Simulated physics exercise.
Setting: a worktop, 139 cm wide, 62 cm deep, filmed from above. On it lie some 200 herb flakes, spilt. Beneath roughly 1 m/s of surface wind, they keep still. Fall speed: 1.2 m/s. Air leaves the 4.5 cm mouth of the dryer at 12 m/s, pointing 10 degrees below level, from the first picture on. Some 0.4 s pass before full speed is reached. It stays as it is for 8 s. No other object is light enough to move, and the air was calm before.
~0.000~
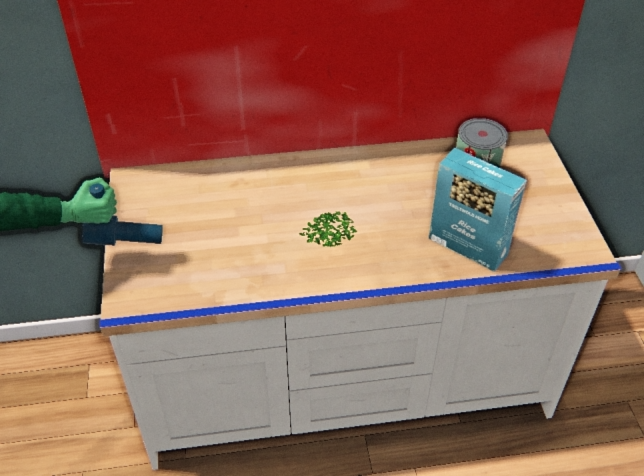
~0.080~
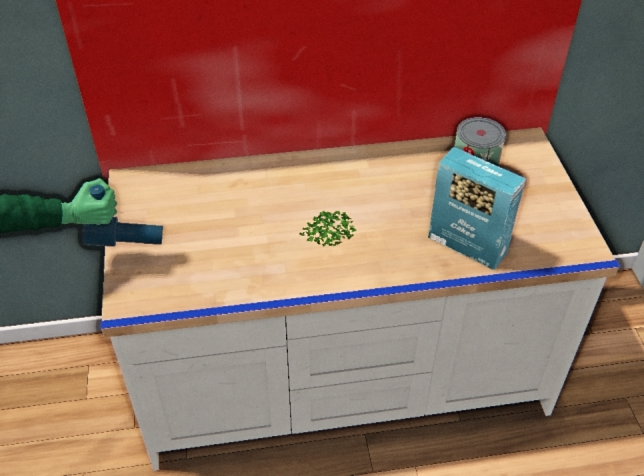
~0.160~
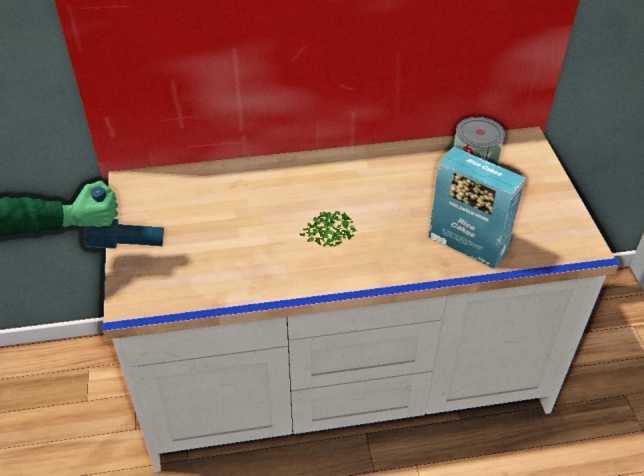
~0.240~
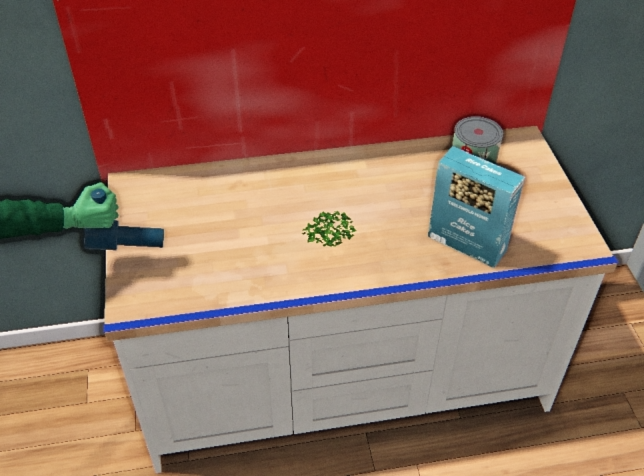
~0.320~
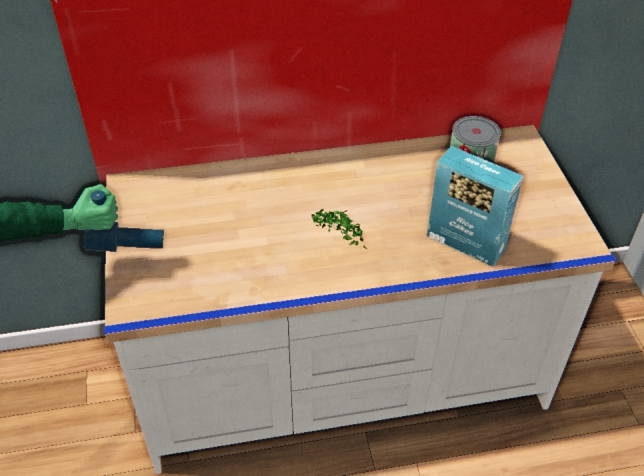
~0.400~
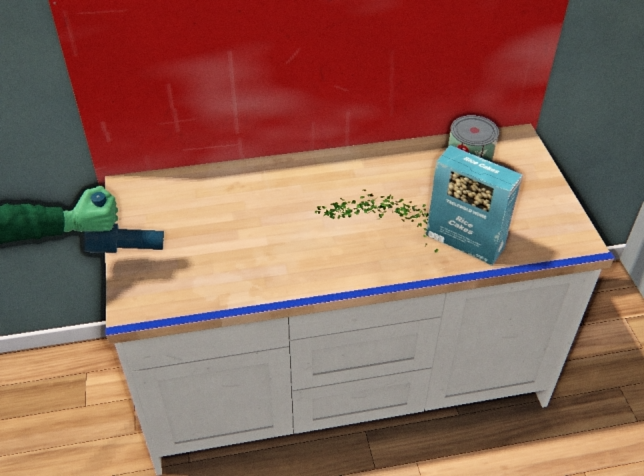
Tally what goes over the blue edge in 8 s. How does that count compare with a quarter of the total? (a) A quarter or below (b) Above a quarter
a.
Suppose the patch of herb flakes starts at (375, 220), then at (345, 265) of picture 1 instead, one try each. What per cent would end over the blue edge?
About 0 and 100 in a hundred, in that order.
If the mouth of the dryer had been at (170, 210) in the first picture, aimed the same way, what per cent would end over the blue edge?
50 %.
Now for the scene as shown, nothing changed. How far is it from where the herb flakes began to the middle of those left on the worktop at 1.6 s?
The centre sits some 55 cm from where it began.
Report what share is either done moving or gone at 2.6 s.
I would put it at around 40 %.
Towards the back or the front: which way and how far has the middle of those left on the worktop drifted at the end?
Toward the rear, roughly 35 cm.
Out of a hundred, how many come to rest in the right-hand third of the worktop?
Something close to 30 % ends up there.
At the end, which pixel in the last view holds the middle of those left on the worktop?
Roughly at (486, 134).
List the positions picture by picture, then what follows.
In the first picture, the middle of the herb flakes is near (329, 230), none has stirred yet and the mouth of the dryer is at (162, 234).
In the second picture, the middle of the herb flakes is near (328, 229), none has stirred yet and the blue edge is centred on (370, 297).
In the third picture, the middle of the herb flakes is near (329, 229), none has stirred yet, the top of a carton is at (482, 170) and the top of a tin is at (480, 132).
In the fourth picture, the middle of the herb flakes is near (329, 229) and none has stirred yet.
In the fifth picture, the middle of the herb flakes is near (343, 223), the farthest in sight from the dryer is at (362, 232) and about 60 % have left their places.
In the sixth picture, the middle of the herb flakes is near (375, 208), the farthest in sight from the dryer is at (425, 210) and about 95 % have left their places.
After 1.6 s the count stands so, 1 % are over the blue edge; the middle of those still in play is near (446, 144).
After 2.6 s the count stands so, 1 % are over the blue edge; the middle of those still in play is near (453, 137).
After 4.4 s the count stands so, 1 % are over the blue edge; the middle of those still in play is near (481, 133).
After 8.0 s, at the end, 1 % are over the blue edge; the middle of those still in play is near (486, 134).
